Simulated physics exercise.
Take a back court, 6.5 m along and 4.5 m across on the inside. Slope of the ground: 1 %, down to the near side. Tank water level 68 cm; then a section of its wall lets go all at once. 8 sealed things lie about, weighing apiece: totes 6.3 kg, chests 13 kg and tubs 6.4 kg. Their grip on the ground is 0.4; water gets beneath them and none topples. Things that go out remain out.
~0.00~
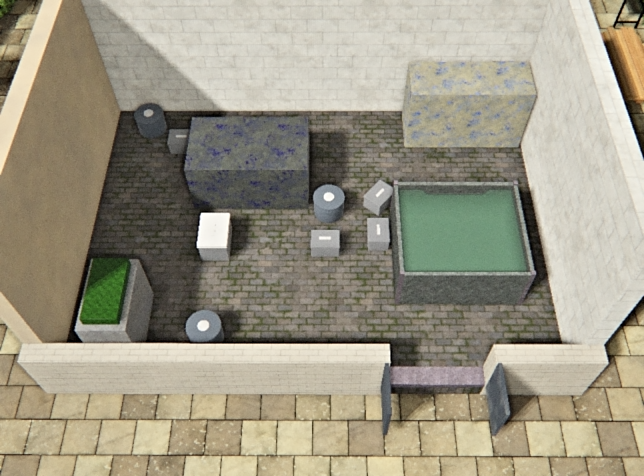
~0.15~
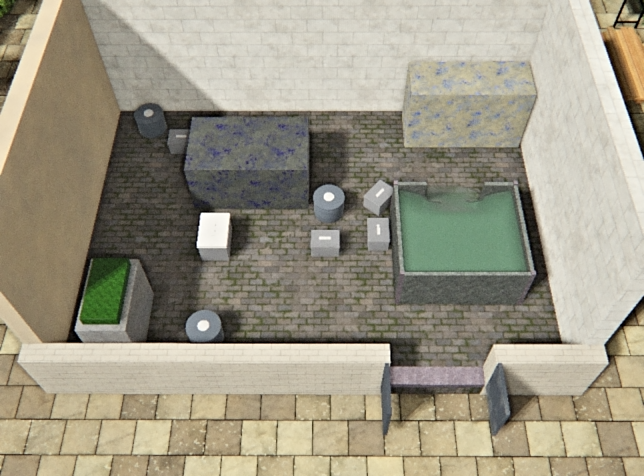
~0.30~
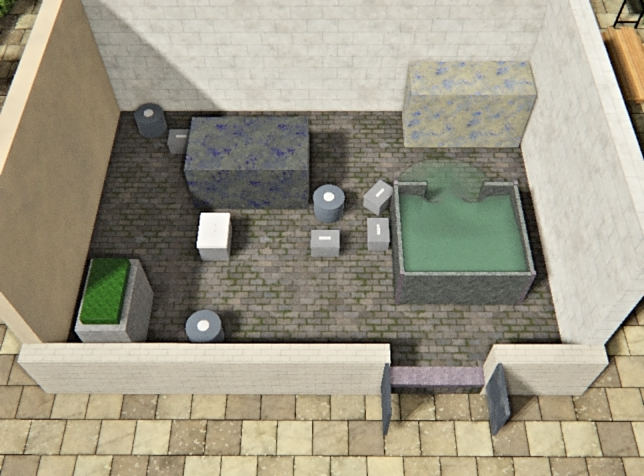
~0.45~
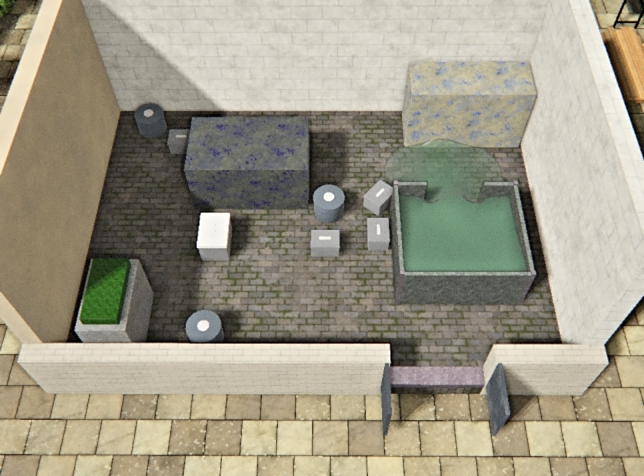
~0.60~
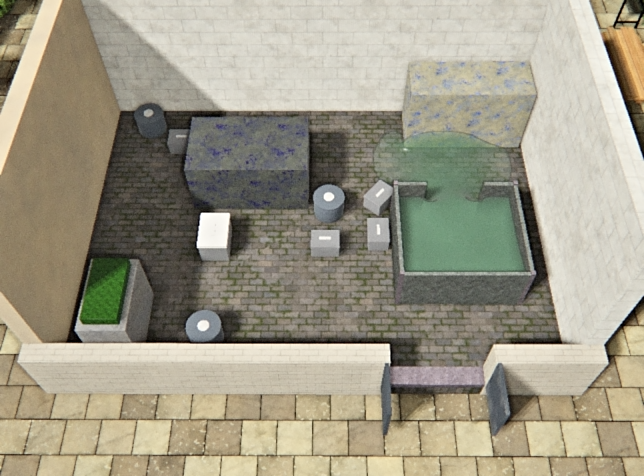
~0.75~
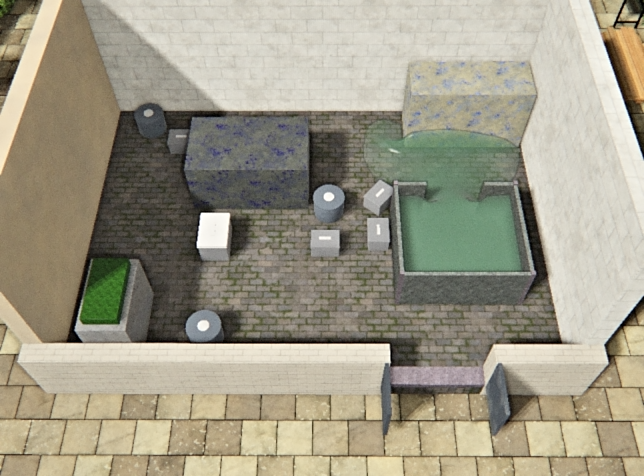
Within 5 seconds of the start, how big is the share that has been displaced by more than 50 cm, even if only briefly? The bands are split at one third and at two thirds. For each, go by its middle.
The fraction will be one in three or more but beneath two in three.
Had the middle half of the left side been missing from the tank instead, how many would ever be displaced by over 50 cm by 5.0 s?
In that case 7 of them.
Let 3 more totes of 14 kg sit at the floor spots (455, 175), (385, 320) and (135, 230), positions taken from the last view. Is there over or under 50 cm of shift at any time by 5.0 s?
Answers in order are crosses the line, does not cross and does not cross.
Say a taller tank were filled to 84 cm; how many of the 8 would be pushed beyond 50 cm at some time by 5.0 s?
In that case 4 of them.
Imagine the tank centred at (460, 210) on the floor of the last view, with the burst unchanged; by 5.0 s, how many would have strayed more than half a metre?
Result: 3 of them.
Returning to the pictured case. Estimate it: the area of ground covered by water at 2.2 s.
11.0 m2.
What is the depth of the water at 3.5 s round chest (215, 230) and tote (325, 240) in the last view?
Around 0 cm and 2 cm.
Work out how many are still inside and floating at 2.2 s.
It comes to 0 of them.
After 1.1 s 0 of 8 are over 50 cm from their spots; 0 afloat.
After 2.2 s 0 of 8 are over 50 cm from their spots; 0 afloat.
After 3.5 s 3 of 8 are over 50 cm from their spots; 1 afloat.
After 5.0 s 4 of 8 are over 50 cm from their spots, and 4 have been at some point; 1 afloat.
